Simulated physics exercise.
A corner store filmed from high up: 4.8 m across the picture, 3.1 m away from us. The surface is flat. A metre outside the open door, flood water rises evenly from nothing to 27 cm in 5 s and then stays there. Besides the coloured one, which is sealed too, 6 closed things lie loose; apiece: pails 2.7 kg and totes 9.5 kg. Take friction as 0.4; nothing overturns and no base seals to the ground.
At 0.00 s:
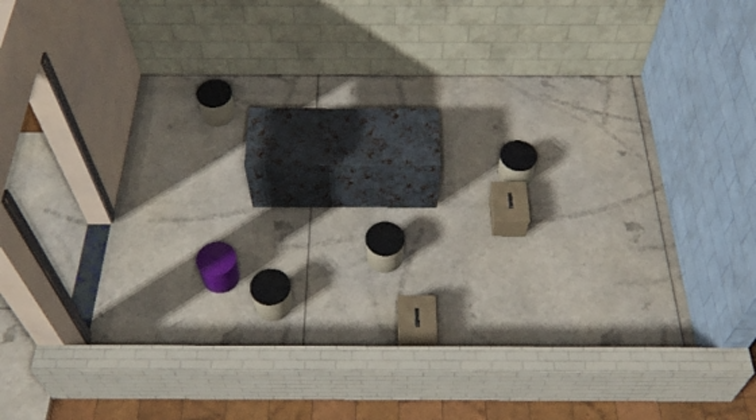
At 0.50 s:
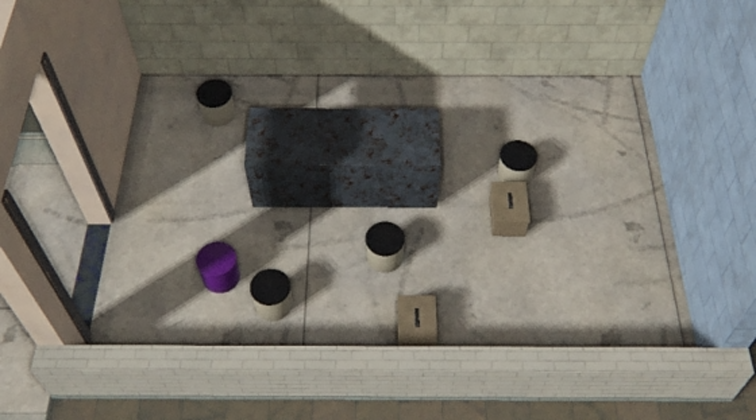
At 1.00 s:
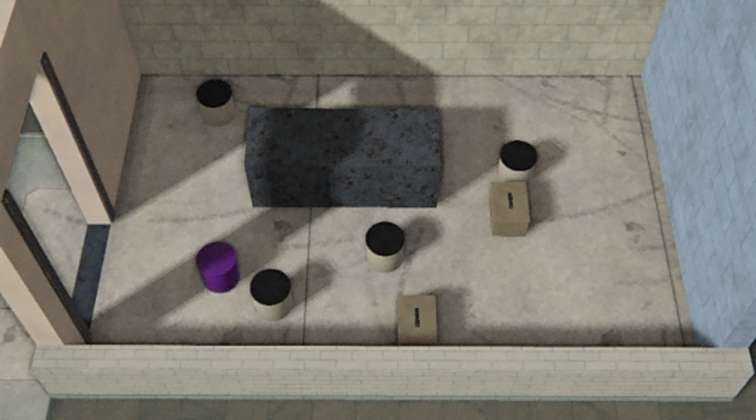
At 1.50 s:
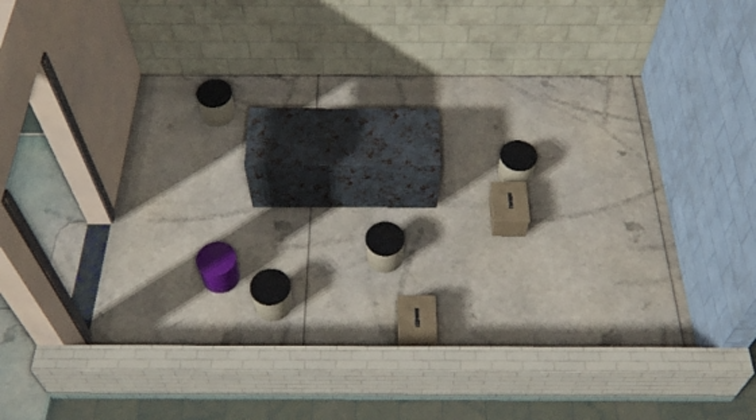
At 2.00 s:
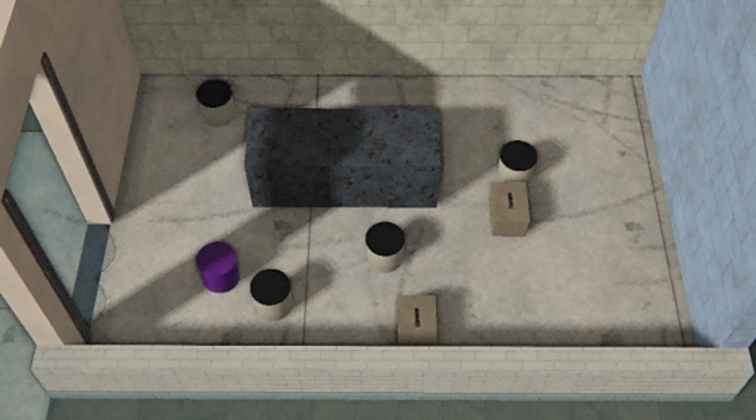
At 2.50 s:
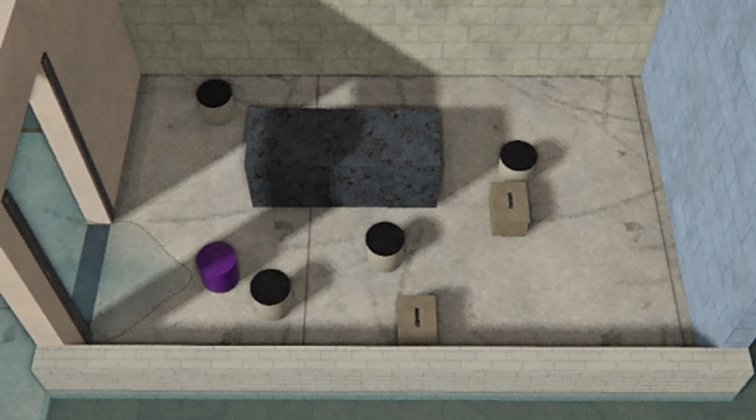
Corner store seen from above, water spreading outside and then creeping through the open door at left, the purple pail staying still.
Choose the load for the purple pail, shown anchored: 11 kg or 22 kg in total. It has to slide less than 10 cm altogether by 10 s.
For it, neither load is enough.
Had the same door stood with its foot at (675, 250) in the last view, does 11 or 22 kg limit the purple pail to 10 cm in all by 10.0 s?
Then only the higher weight holds it.
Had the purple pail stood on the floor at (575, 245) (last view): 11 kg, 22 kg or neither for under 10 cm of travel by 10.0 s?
It takes the larger.
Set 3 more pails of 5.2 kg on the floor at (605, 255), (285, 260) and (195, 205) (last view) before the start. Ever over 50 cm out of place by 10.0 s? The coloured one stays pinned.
In that order: Past it, under, more.
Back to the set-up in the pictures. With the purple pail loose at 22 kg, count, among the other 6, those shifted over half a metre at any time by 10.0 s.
I count 6.
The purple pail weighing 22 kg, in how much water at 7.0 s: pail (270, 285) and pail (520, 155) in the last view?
Roughly 4 and 2 cm.
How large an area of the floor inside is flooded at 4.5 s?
About 4.5 m2.
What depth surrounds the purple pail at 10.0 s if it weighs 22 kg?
About 11 cm.
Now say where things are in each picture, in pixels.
The purple pail at (216, 259), on the bottom; water covers 0.0 m2; 0 of 7 have shifted, in the first picture.
The purple pail at (216, 259) rests on the ground; 0.0 m2 under water; 0 of 7 have shifted, in the second picture.
The purple pail at (216, 259), on the bottom; 0.0 m2 under water; 0 of 7 have shifted, in the third picture.
The purple pail at (216, 259) rests on the ground; water covers 0.0 m2; 0 of 7 have shifted, in the fourth picture.
The purple pail at (216, 259) rests on the ground; 0.0 m2 under water; 0 of 7 have shifted, in the fifth picture.
The purple pail at (216, 259), on the bottom; water covers 0.5 m2; 0 of 7 have shifted, in the sixth picture.
After 3.5 s the purple pail would be 0 cm from its start with 11 kg and 0 cm from its start with 22 kg; 5 cm of water round it then.
After 4.5 s the purple pail would be 21 cm from its start with 11 kg and 0 cm from its start with 22 kg; 8 cm of water round it then.
After 7.0 s the purple pail would be 130 cm from its start with 11 kg and 22 cm from its start with 22 kg; 9 cm of water round it then.
After 10.0 s the purple pail would be 278 cm from its start with 11 kg and 43 cm from its start with 22 kg; 11 cm of water round it then.
